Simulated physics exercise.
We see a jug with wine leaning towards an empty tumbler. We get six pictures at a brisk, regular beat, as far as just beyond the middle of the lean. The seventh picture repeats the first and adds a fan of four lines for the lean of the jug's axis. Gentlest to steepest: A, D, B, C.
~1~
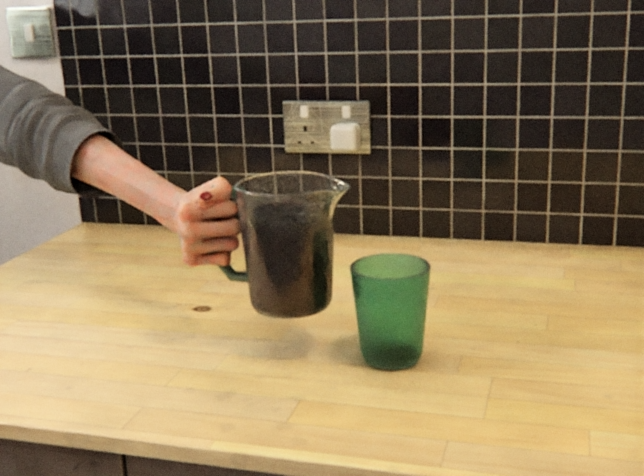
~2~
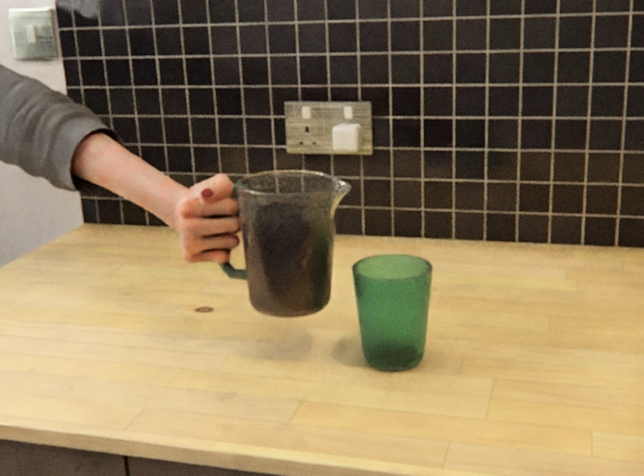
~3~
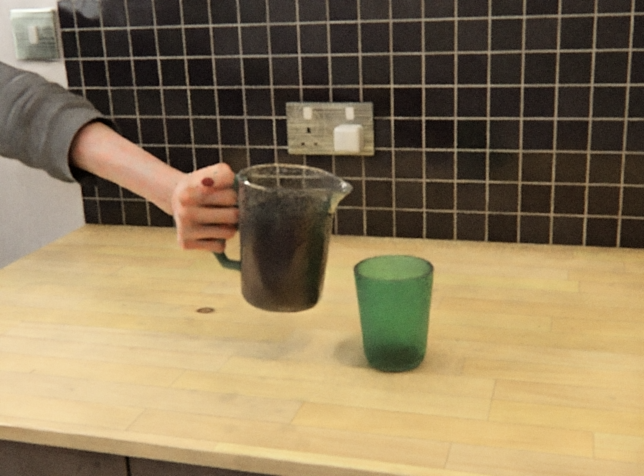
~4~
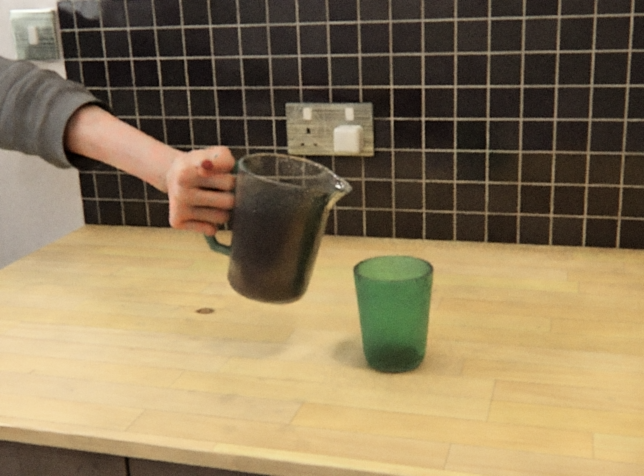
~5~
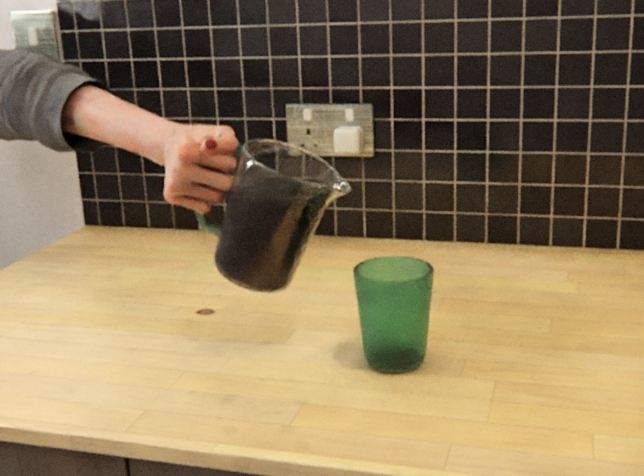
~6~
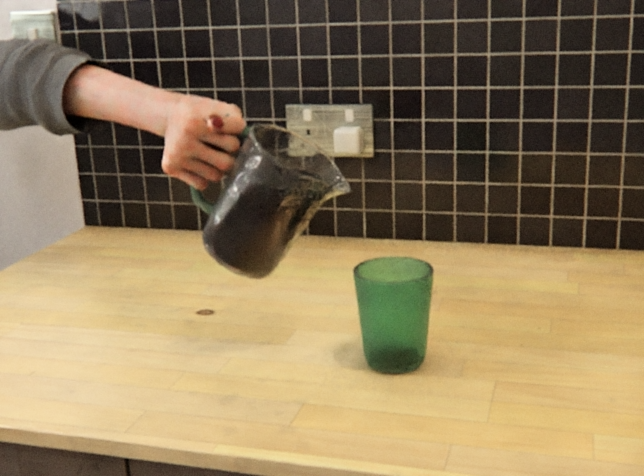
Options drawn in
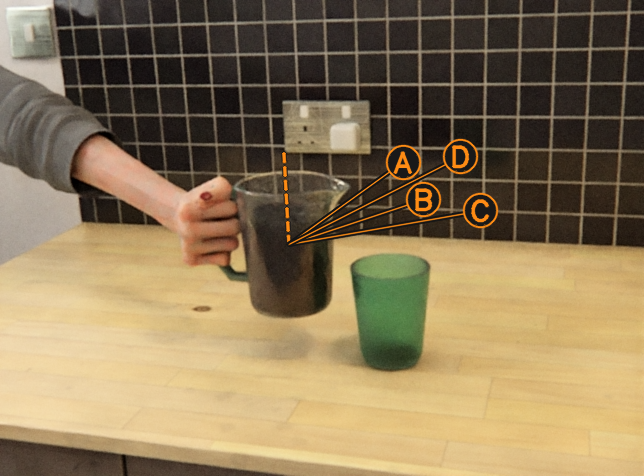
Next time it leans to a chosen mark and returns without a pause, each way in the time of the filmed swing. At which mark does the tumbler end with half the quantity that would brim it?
I would pick tilt D.
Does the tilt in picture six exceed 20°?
Yes, it does.
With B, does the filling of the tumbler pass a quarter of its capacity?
Yes.
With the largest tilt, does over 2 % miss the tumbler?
Yes.
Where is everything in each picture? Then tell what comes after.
Upright, lip at (347, 188); rim of the tumbler round (390, 265); nothing has left yet.
Upright, lip at (349, 188); nothing has left yet.
Tipped about 7°, lip at (350, 189); nothing has left yet.
Tipped about 14°, lip at (349, 190); nothing has left yet.
Tipped about 23°, lip at (349, 190); nothing has left yet.
Tipped about 33°, lip at (348, 190); nothing has left yet.
On the marked copy, A at (389, 172); B at (407, 205); C at (463, 213); D at (445, 164).
With A, the tumbler ends with about 34 % of what it can hold.
With B, the tumbler ends with about 72 % of what it can hold; 5 % of the wine is spilt.
With C, the tumbler ends with about 65 % of what it can hold; 25 % of the wine is spilt.
With D, the tumbler ends with about 51 % of what it can hold; 3 % of the wine is spilt.
